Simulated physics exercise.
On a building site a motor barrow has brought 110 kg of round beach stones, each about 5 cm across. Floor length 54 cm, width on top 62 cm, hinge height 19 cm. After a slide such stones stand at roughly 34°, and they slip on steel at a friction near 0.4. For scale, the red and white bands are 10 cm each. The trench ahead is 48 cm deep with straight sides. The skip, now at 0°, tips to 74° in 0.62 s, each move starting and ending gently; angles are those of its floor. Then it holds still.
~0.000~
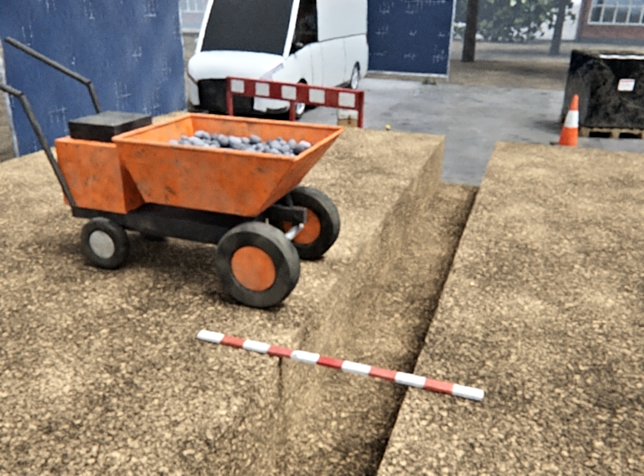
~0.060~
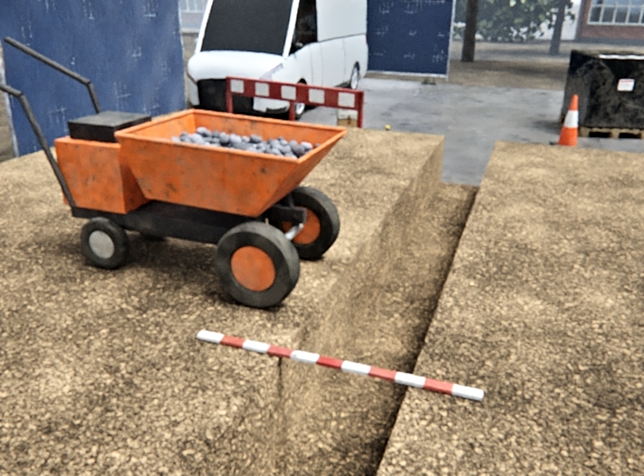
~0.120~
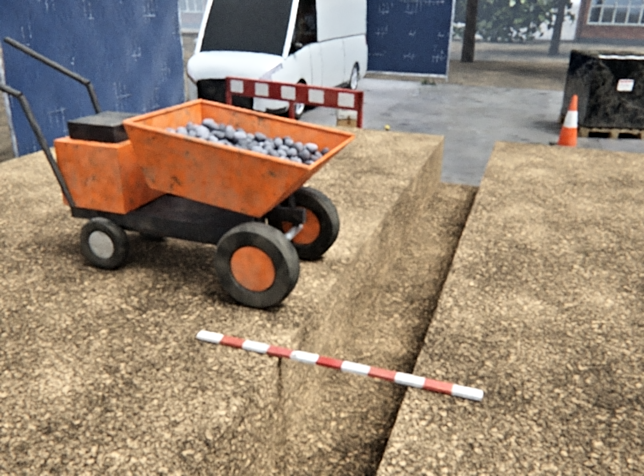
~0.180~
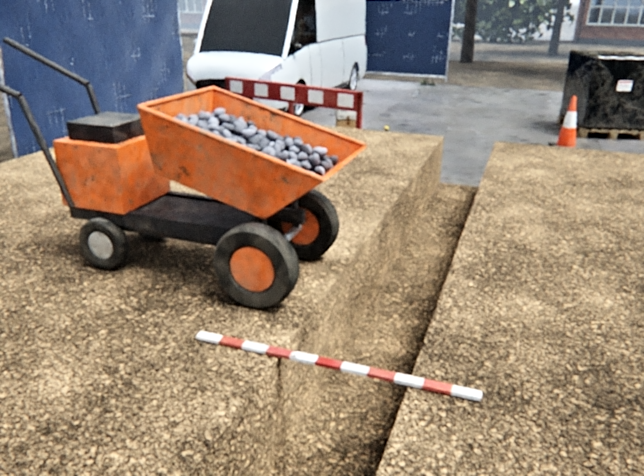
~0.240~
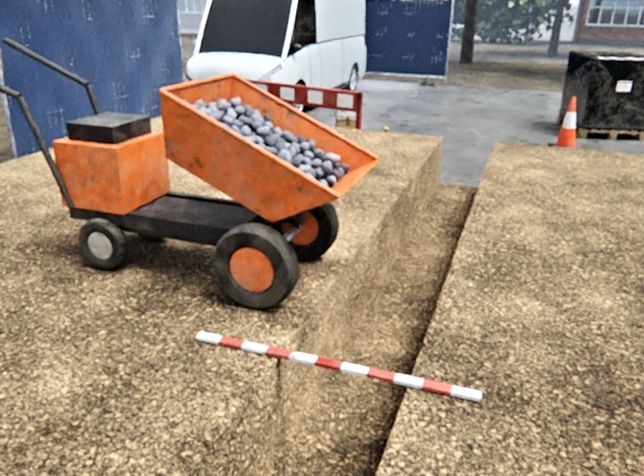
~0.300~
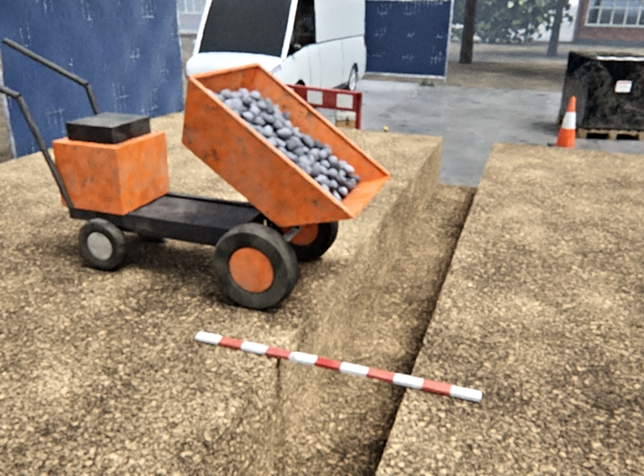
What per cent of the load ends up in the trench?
About 50 per cent.
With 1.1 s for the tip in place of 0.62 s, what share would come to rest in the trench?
It would be near 65 per cent.
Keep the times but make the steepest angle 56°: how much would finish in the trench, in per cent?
It would be near 40 per cent.
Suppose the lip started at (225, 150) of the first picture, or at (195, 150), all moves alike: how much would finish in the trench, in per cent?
About 100 and 90 per cent.
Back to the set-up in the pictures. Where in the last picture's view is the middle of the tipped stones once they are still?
Their middle is at about (425, 370).
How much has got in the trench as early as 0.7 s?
Some 20 per cent.
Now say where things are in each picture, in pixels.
Lip at (295, 160), floor tilted 0°, highest stones at (232, 143), in the first picture.
The skip is at 2°, its lip at (298, 162); the top of the load is at (215, 138); the stones move at 0.4 m/s on average, in the second picture.
Lip at (309, 168), floor tilted 7°, highest stones at (208, 130); the stones move at 0.9 m/s on average, in the third picture.
The skip is at 15°, its lip at (323, 180); the top of the load is at (211, 118); the stones move at 1.2 m/s on average, in the fourth picture.
The skip is at 25°, its lip at (339, 197); the top of the load is at (226, 107); the stones move at 1.4 m/s on average, in the fifth picture.
The skip is at 35°, its lip at (353, 218); the top of the load is at (244, 97); the stones move at 1.5 m/s on average, in the sixth picture.
After 0.5 s the floor is at 62°; 100 % in the skip; the foremost stones are at (368, 244).
After 0.7 s the floor is at 74°; 67 % in the skip, 21 % in the trench, 12 % past the trench; the foremost stones are at (463, 315).
After 1.1 s the floor is at 74°; 9 % in the skip, 42 % in the trench, 50 % past the trench; the foremost stones are past the picture's edge.
After 3.0 s the floor is at 74°; 0 % in the skip, 50 % in the trench, 50 % past the trench; the foremost stones are past the picture's edge.
